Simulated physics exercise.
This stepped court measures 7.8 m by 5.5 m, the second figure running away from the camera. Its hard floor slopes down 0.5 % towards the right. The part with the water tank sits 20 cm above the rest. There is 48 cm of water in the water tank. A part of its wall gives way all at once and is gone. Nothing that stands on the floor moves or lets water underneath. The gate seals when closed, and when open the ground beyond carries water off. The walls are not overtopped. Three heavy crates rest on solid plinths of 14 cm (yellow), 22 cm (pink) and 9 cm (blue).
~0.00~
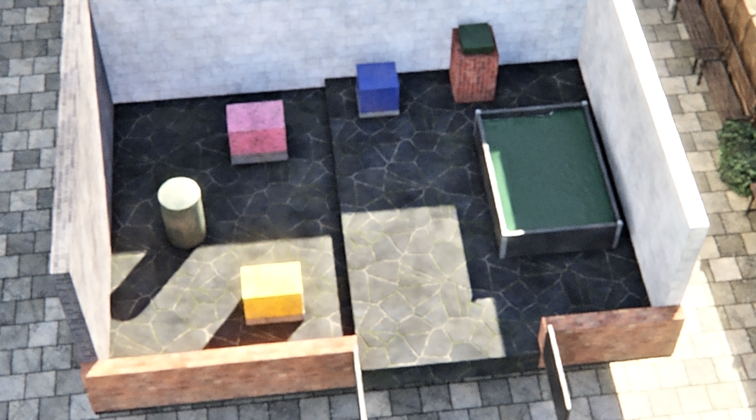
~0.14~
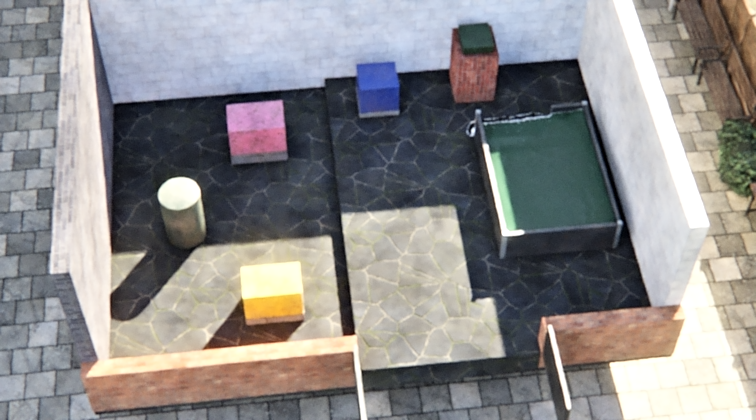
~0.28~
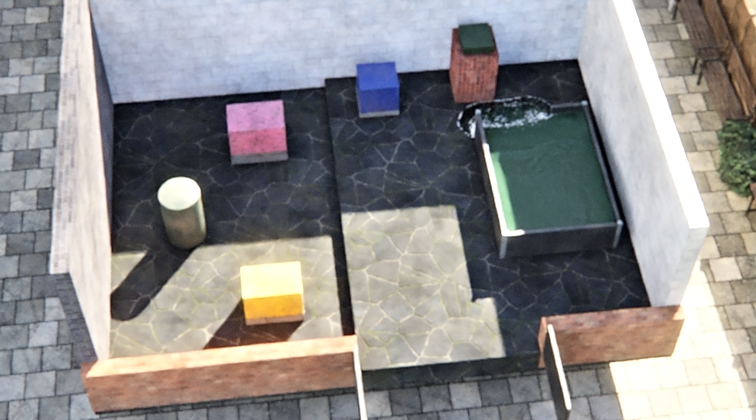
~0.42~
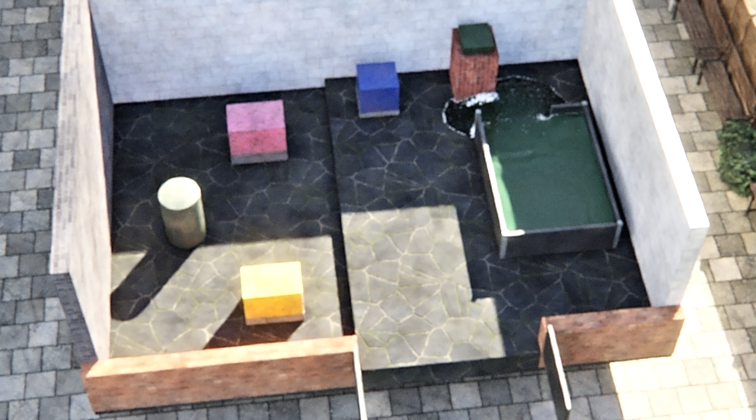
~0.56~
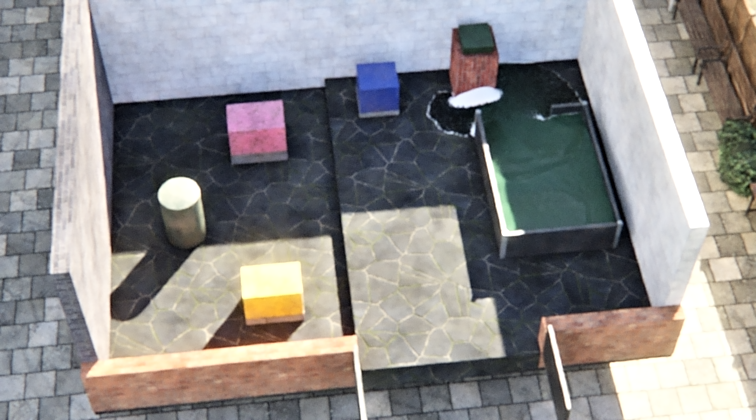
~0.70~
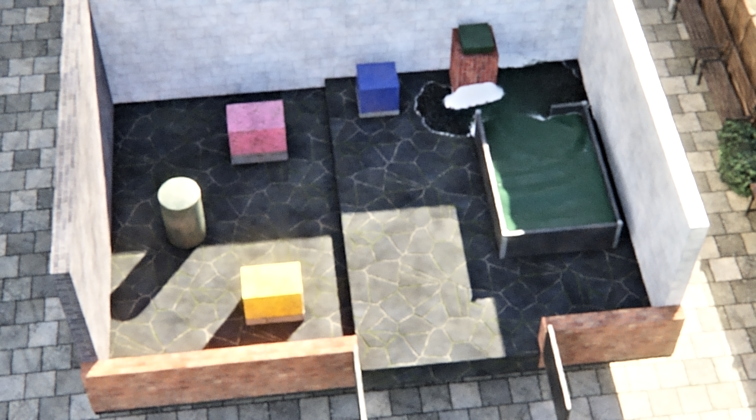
Dark green water lies still in a tank at the right of a walled, dark stone court seen from above, then pours out through the tank's far side. Around it stand a blue box and a brick pillar at the back, a pink box, a pale green cylinder and a yellow box leftward. The water spreads with a white, foamy edge around the pillar's base, while the camera stays still.
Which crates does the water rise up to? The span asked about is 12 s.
One by one: The yellow crate keeps dry; the pink crate stays dry; the blue crate gets wet.
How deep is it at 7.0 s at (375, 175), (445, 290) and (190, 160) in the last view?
Roughly 2, 2 and 2 cm, in turn.
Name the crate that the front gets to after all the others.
It is the yellow one.
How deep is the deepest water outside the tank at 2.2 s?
Roughly 38 cm.
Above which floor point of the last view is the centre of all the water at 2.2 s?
Near (516, 145).
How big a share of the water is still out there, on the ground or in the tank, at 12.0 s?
Roughly 98 in a hundred.
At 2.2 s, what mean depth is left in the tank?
Some 27 cm.
After 1.4 s water covers 10 % of the floor and is deepest (40 cm) near (573, 60); yellow plinth not reached, pink plinth not reached, blue plinth reached.
After 2.2 s water covers 20 % of the floor and is deepest (38 cm) near (575, 68); yellow plinth not reached, pink plinth reached, blue plinth reached.
After 3.5 s water covers 40 % of the floor and is deepest (28 cm) near (573, 60); yellow plinth not reached, pink plinth reached, blue plinth reached.
After 7.0 s water covers 80 % of the floor and is deepest (16 cm) near (565, 69); yellow plinth reached, pink plinth reached, blue plinth reached.
After 12.0 s water covers 95 % of the floor and is deepest (11 cm) near (573, 60); highest at the yellow plinth 8 cm, highest at the pink plinth 8 cm, highest at the blue plinth 20 cm.
